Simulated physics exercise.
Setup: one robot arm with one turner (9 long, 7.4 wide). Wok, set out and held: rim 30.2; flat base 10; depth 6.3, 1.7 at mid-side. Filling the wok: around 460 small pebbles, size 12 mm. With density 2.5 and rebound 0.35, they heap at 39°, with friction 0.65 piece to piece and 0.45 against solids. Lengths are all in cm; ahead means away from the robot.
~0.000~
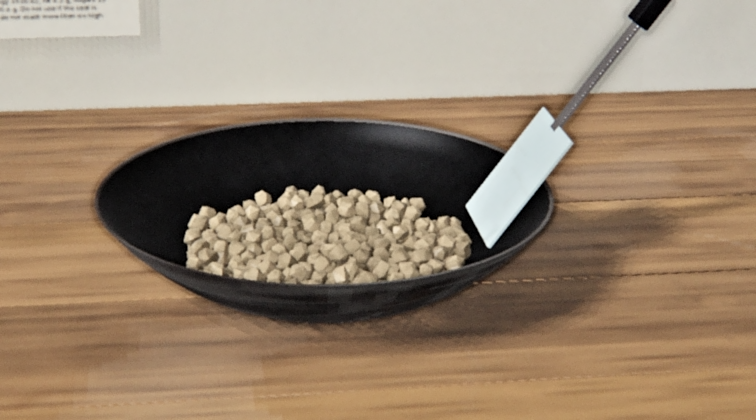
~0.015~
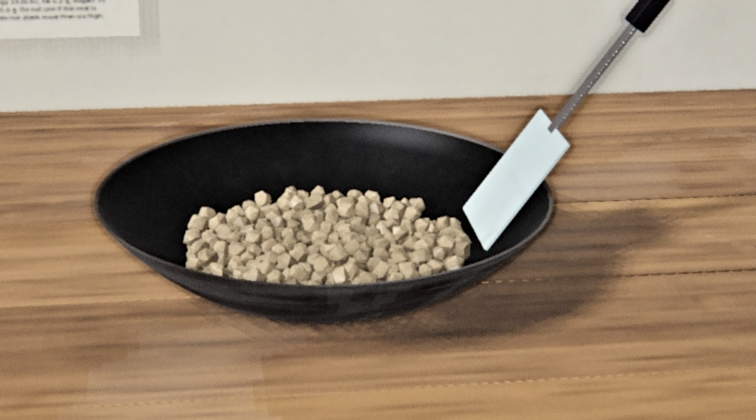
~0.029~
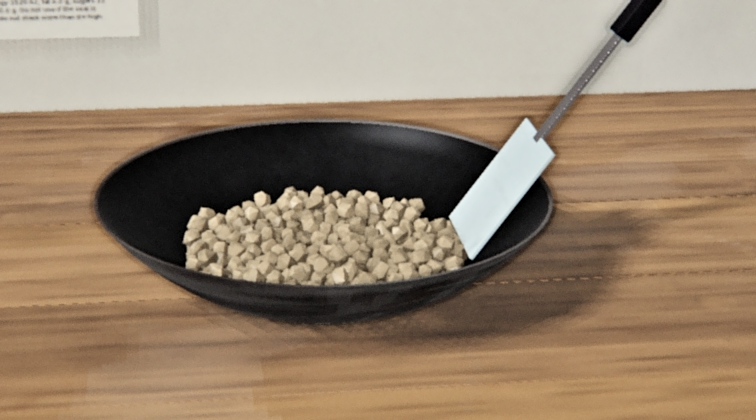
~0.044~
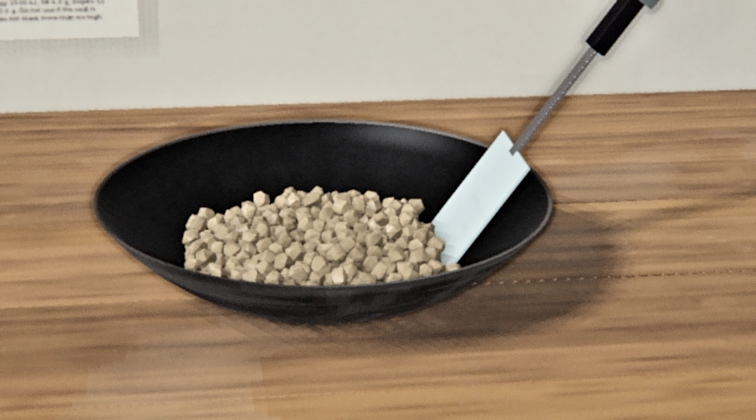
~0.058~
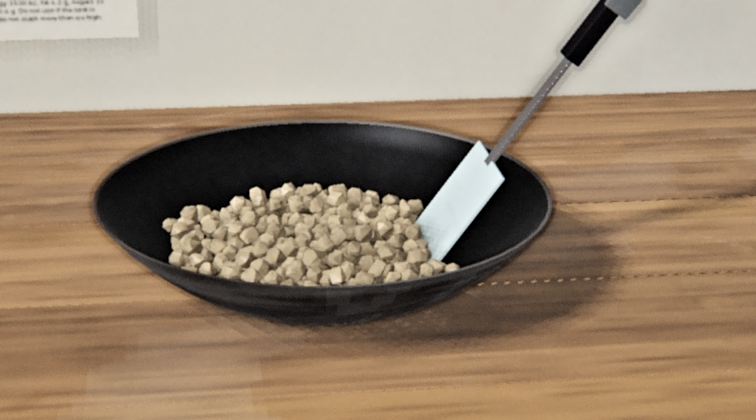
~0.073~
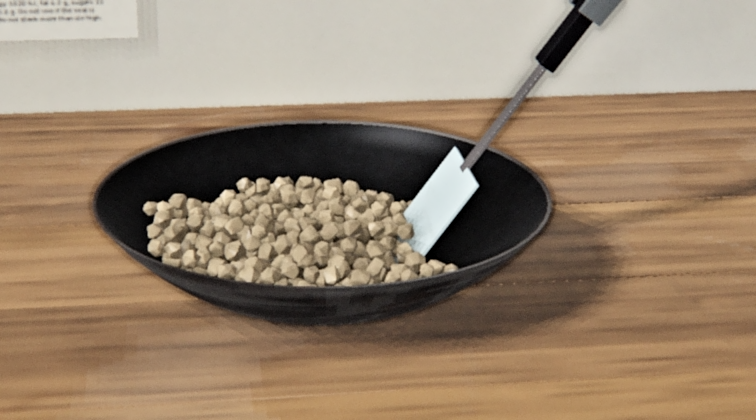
On a wooden surface, a turner with a pale blade entered the heap of small pebbles in a black wok from the right and pushed leftward, shifting the pile toward the left side.
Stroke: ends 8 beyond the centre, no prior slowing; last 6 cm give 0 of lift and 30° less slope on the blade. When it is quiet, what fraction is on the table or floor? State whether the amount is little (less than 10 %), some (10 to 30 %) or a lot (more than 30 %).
The amount is some, 10 to 30 %.
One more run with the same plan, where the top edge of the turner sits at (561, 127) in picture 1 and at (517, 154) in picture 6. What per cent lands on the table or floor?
Around 5 per cent finishes there.
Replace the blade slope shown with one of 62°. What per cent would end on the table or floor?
It would come to roughly 20 percent.
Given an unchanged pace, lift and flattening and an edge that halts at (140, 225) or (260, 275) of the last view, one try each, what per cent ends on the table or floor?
Close to 45 and close to 0 per cent, respectively.
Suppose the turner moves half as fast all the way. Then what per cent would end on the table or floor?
It would be roughly 5 percent.
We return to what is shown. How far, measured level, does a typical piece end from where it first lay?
It works out to roughly 8 cm.
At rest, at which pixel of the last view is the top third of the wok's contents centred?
The middle lies somewhere around (162, 219).
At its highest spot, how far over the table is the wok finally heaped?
Peak at rest, approximately 7.5 centimetres.
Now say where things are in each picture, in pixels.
Turner top edge at (558, 124), sloping 54°; upper third of the load around (330, 236), from x 195 to 460, top at y 195; 463 in the wok, in the first frame.
Turner top edge at (555, 127), sloping 54°; upper third of the load around (330, 236), from x 195 to 460, top at y 195, in the second frame.
Turner top edge at (540, 136), sloping 54°; upper third of the load around (329, 237), from x 195 to 460, top at y 195, in the third frame.
Turner top edge at (516, 149), sloping 54°; upper third of the load around (325, 235), from x 190 to 455, top at y 195, in the fourth frame.
Turner top edge at (491, 159), sloping 54°; upper third of the load around (313, 232), from x 170 to 450, top at y 190, in the fifth frame.
Turner top edge at (467, 165), sloping 54°; upper third of the load around (300, 226), from x 150 to 450, top at y 185; 463 in the wok, in the sixth frame.
After 0.11 s, sloping 54°, highest piece 8 above the table; 463 in the wok.
After 0.14 s, sloping 46°, highest piece 9 above the table; 460 in the wok, 3 on the blade or in flight.
After 0.36 s, sloping 24°, highest piece 7 above the table; 384 in the wok, 70 on the table or floor, 9 on the blade or in flight.
After 1.41 s, sloping 24°, highest piece 7 above the table; 384 in the wok, 79 on the table or floor.
At rest, 384 in the wok, 79 on the table or floor. That is 17 % on the table or floor.
